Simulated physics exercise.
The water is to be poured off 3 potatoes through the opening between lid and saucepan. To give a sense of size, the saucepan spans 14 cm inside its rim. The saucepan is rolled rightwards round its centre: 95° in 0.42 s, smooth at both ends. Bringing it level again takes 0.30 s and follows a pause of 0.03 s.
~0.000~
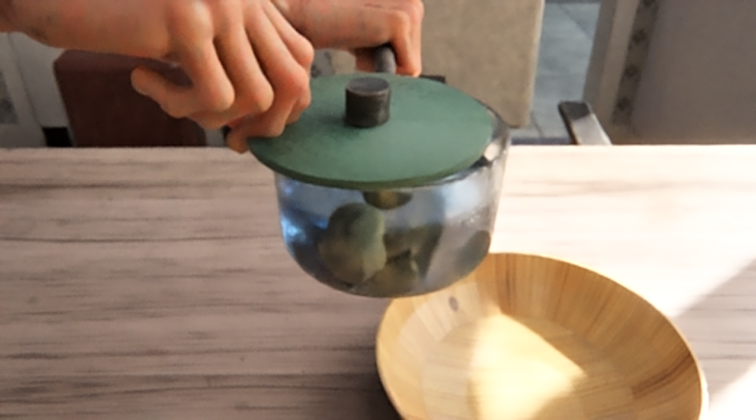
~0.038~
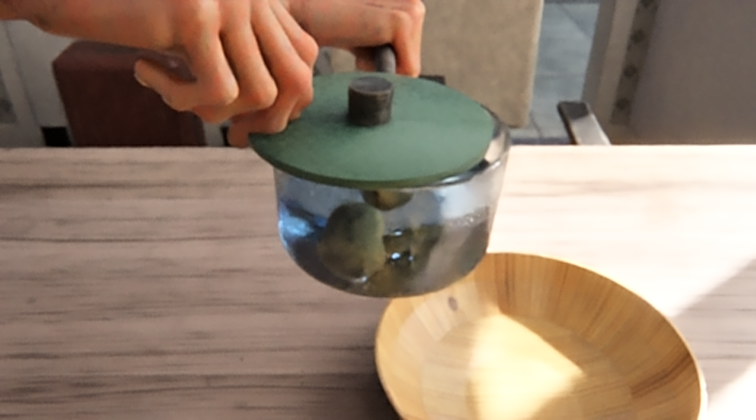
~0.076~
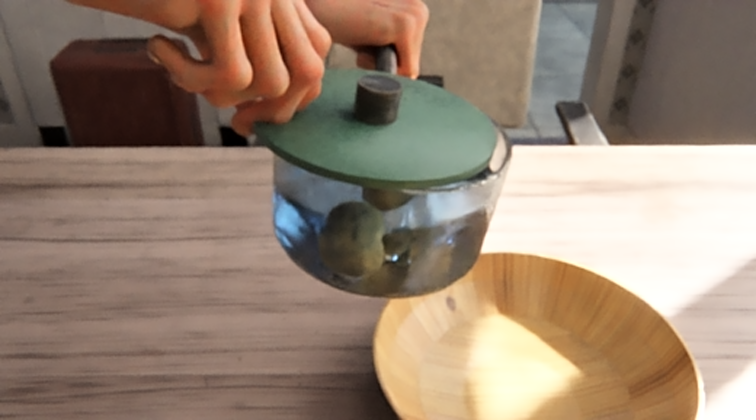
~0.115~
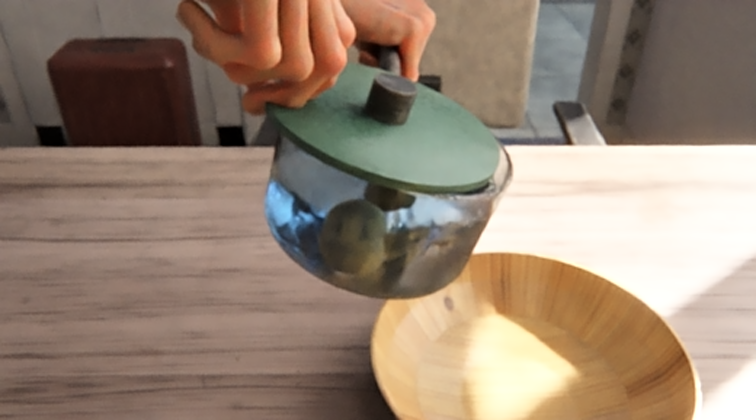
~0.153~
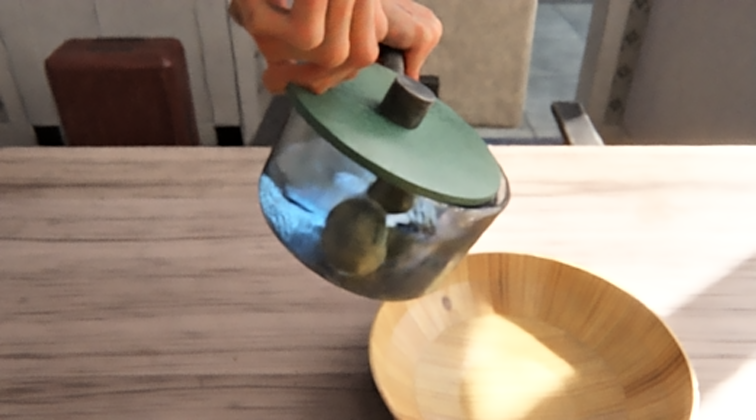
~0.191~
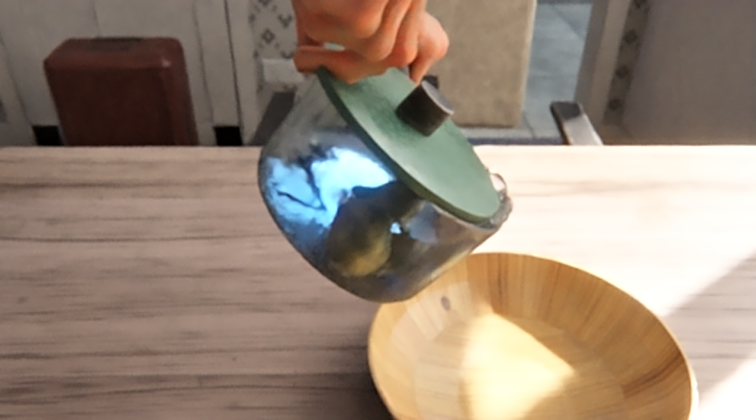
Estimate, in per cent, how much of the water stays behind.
Some 59 per cent remains.
By 0.33 s the tilt is 85° and 84 per cent of the water is still in the saucepan.
By 0.44 s the tilt is 95° and 72 per cent of the water is still in the saucepan.
By 0.54 s the tilt is 74° and 62 per cent of the water is still in the saucepan.
By 0.66 s the tilt is 20° and 59 per cent of the water is still in the saucepan.
At rest 59 per cent of the water is still in the saucepan.
